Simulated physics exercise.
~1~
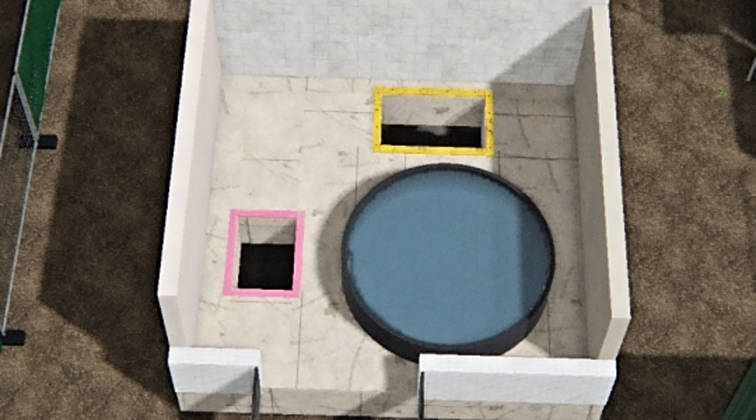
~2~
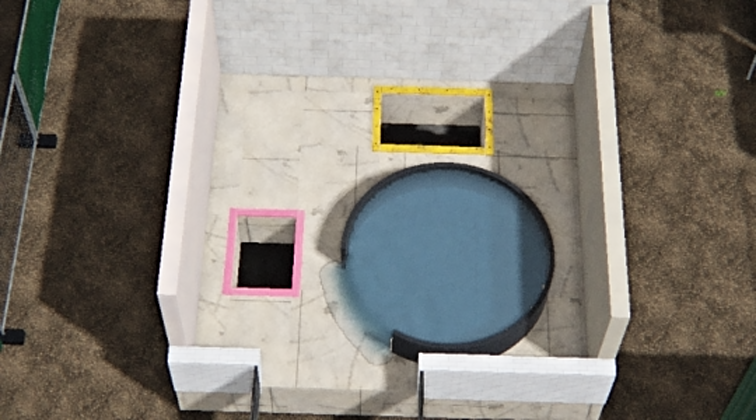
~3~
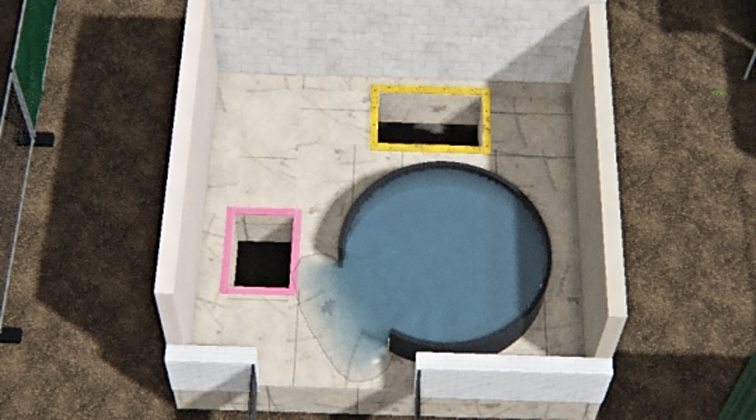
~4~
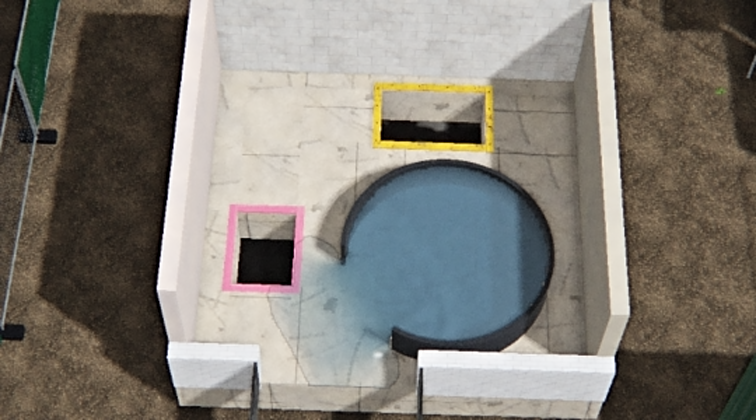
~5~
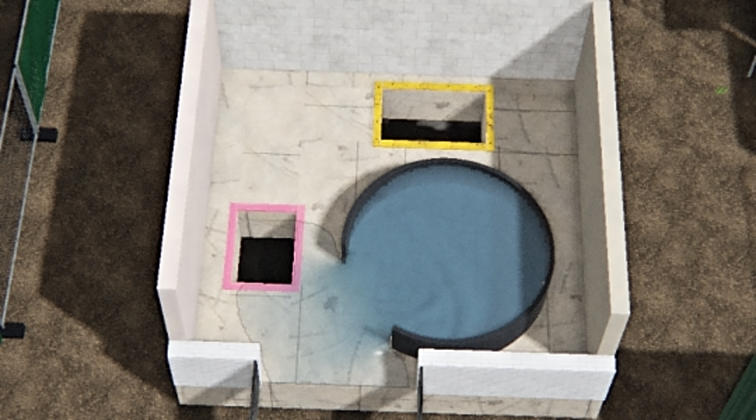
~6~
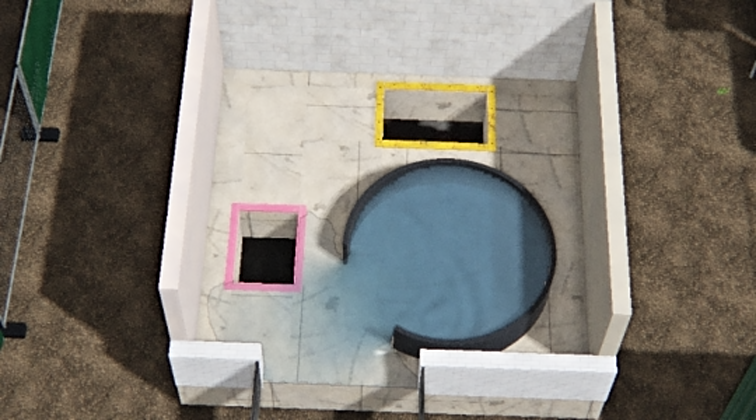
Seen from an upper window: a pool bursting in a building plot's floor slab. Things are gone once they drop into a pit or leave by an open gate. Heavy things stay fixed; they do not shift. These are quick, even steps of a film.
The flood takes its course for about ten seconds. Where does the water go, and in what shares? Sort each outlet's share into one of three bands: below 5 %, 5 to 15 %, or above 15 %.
Shares: The gate gets above 15 %; the yellow pit gets below 5 %; the pink pit gets above 15 %.
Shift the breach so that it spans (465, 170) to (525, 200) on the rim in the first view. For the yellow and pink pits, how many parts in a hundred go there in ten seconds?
Lab note - share by pit: Yellow 40 %, pink 2 %.
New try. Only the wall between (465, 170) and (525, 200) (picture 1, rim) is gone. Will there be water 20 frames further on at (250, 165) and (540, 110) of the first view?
Waterless, submerged.
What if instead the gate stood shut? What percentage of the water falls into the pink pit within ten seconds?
In per cent: Pink 55.
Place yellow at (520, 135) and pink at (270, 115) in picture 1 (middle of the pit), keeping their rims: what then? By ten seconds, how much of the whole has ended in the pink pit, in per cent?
The pink pit takes 20 per cent.
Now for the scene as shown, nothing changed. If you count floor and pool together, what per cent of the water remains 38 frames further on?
50 % or so.
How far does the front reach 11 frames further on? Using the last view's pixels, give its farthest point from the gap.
Front's tip: Near (211, 200).
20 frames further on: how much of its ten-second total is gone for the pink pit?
It would be roughly 40 percent of the ten-second total.
A moment on, water covers 20 % of the floor; the gate 5 %, the yellow pit 0 %, the pink pit 2 %.
Next, water covers 25 % of the floor; the gate 10 %, the yellow pit 0 %, the pink pit 5 %.
Then, water covers 40 % of the floor; the gate 18 %, the yellow pit 0 %, the pink pit 12 %.
Later, water covers 50 % of the floor; the gate 28 %, the yellow pit 0 %, the pink pit 22 %.
In the end, water covers 60 % of the floor; the gate 37 %, the yellow pit 0 %, the pink pit 30 %.
